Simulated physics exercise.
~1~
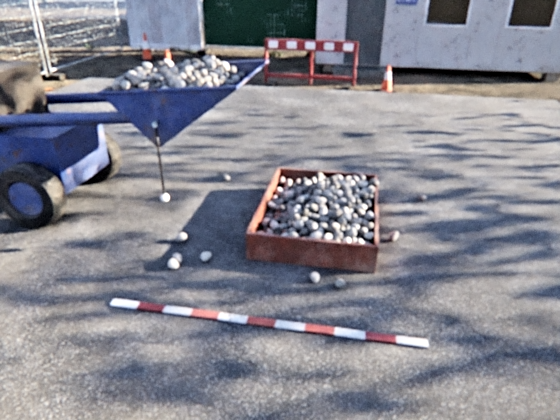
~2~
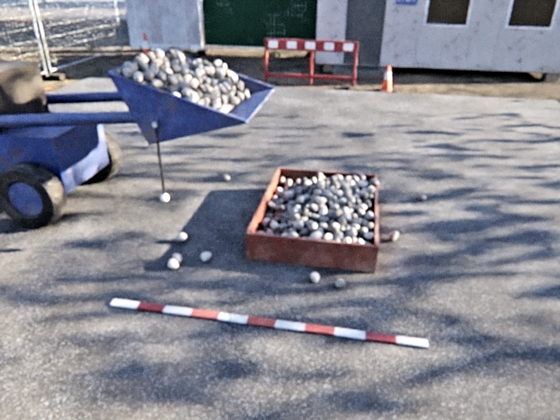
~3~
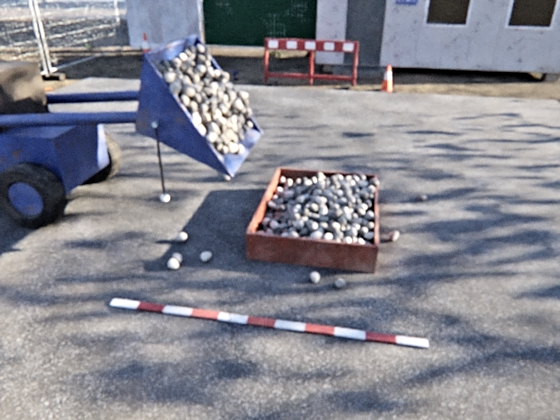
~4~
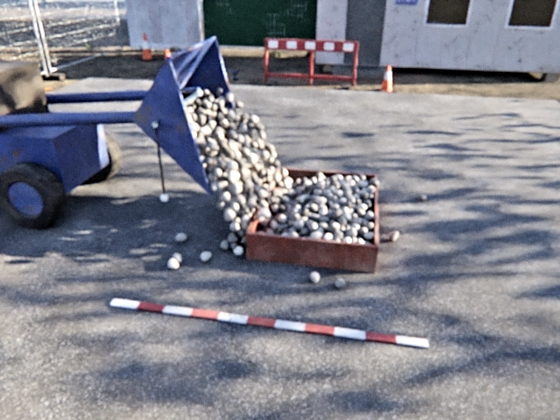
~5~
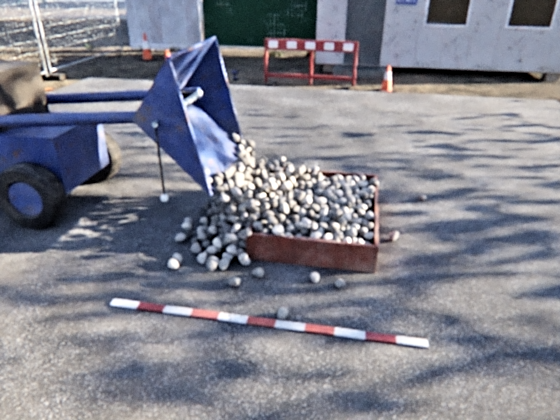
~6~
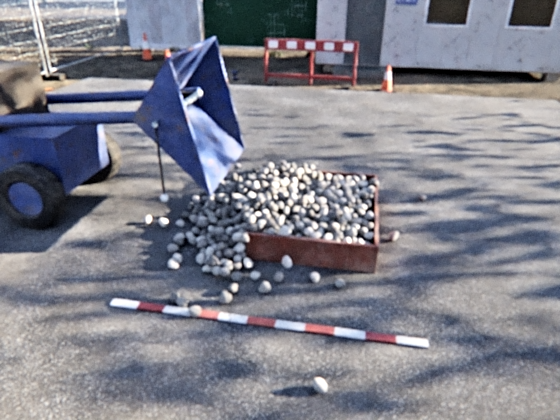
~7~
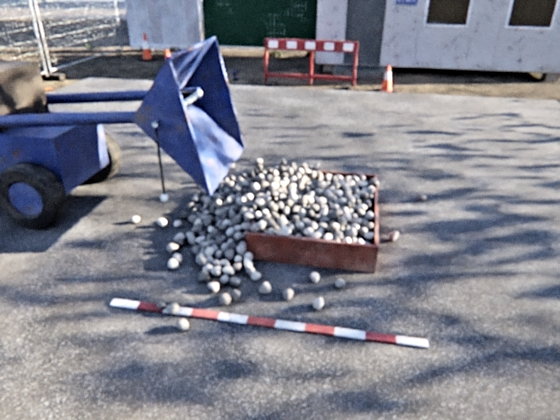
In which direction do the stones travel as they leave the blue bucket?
They move to the right, pouring down from the bucket toward the reddish bin.
